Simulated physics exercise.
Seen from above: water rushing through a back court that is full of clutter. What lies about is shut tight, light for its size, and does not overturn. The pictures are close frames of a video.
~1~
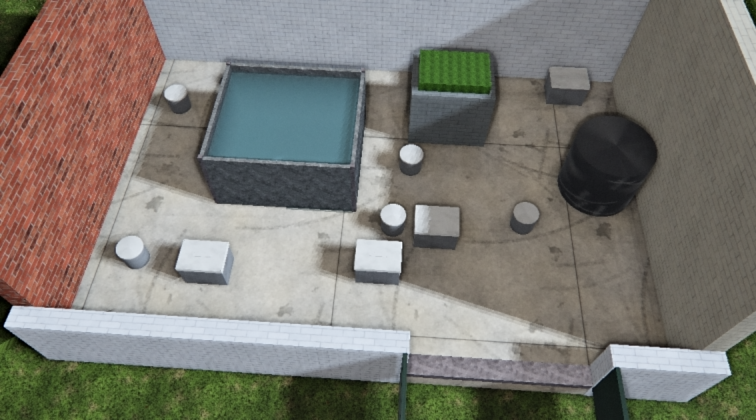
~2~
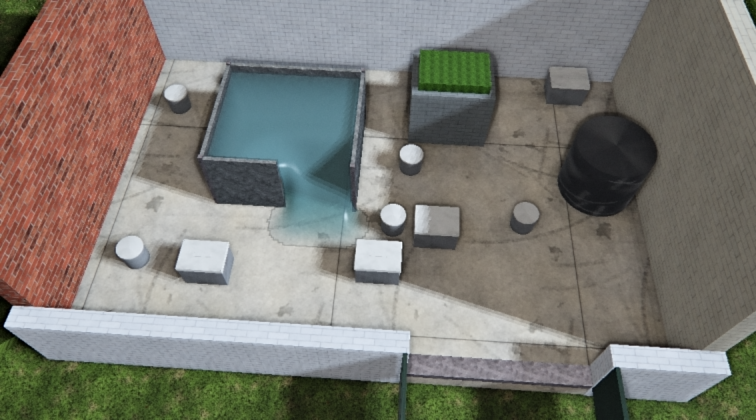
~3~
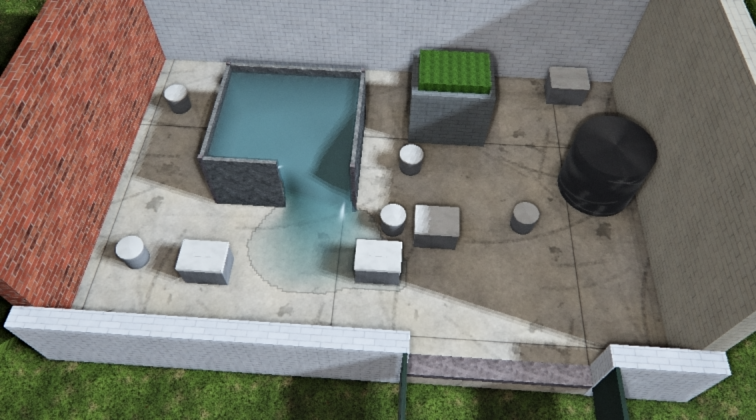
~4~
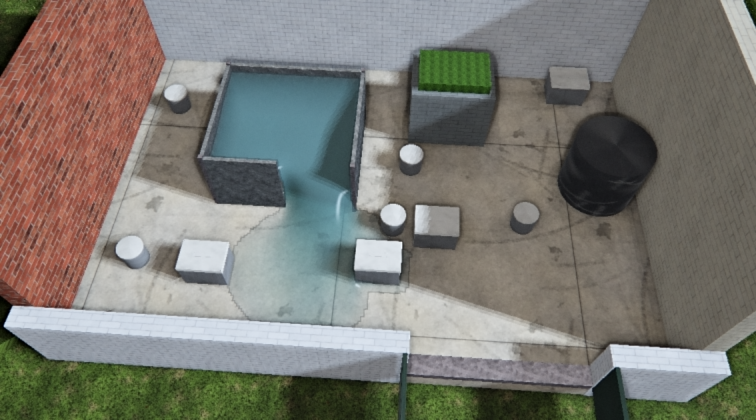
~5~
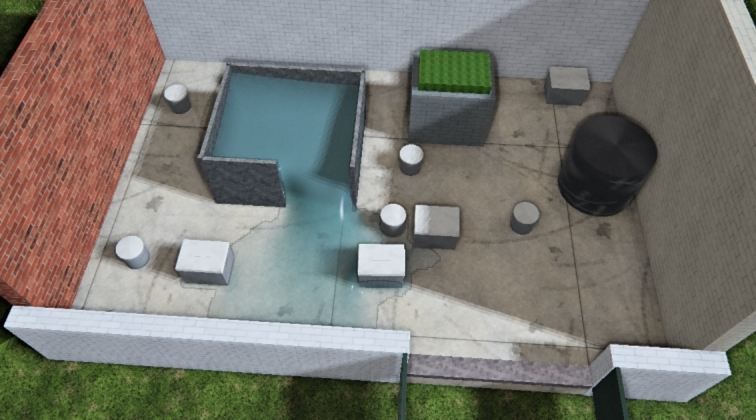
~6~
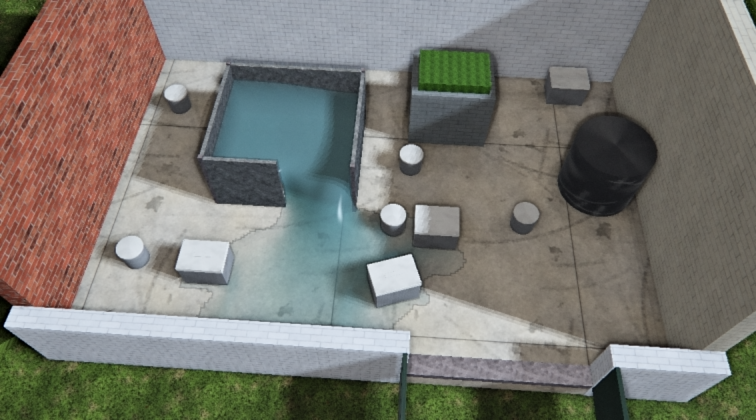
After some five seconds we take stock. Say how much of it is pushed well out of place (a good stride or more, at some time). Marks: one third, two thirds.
Share: Not even a third.
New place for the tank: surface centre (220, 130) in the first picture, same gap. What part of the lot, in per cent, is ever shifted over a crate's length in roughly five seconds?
Near 30 in a hundred.
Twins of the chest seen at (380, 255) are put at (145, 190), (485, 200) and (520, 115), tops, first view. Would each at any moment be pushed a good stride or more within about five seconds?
In turn: Moved that far, under that, less than that.
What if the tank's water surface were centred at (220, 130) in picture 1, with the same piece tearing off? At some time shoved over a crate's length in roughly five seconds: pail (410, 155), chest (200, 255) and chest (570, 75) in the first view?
In that order: Less than that, yes, less than that.
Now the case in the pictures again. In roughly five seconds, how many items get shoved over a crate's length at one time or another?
3 of them.
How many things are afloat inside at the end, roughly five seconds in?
That makes 0.
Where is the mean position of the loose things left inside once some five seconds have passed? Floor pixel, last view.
Roughly at (352, 162).
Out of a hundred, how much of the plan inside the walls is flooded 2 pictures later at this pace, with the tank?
Close to 25 %.
A moment on, 1 of 10 are well off their spots; 0 afloat.
Next, 1 of 10 are well off their spots; 0 afloat.
Later, 2 of 10 are well off their spots; 0 afloat.
In the end, 3 of 10 are well off their spots, and 3 have been at some point; 0 afloat.
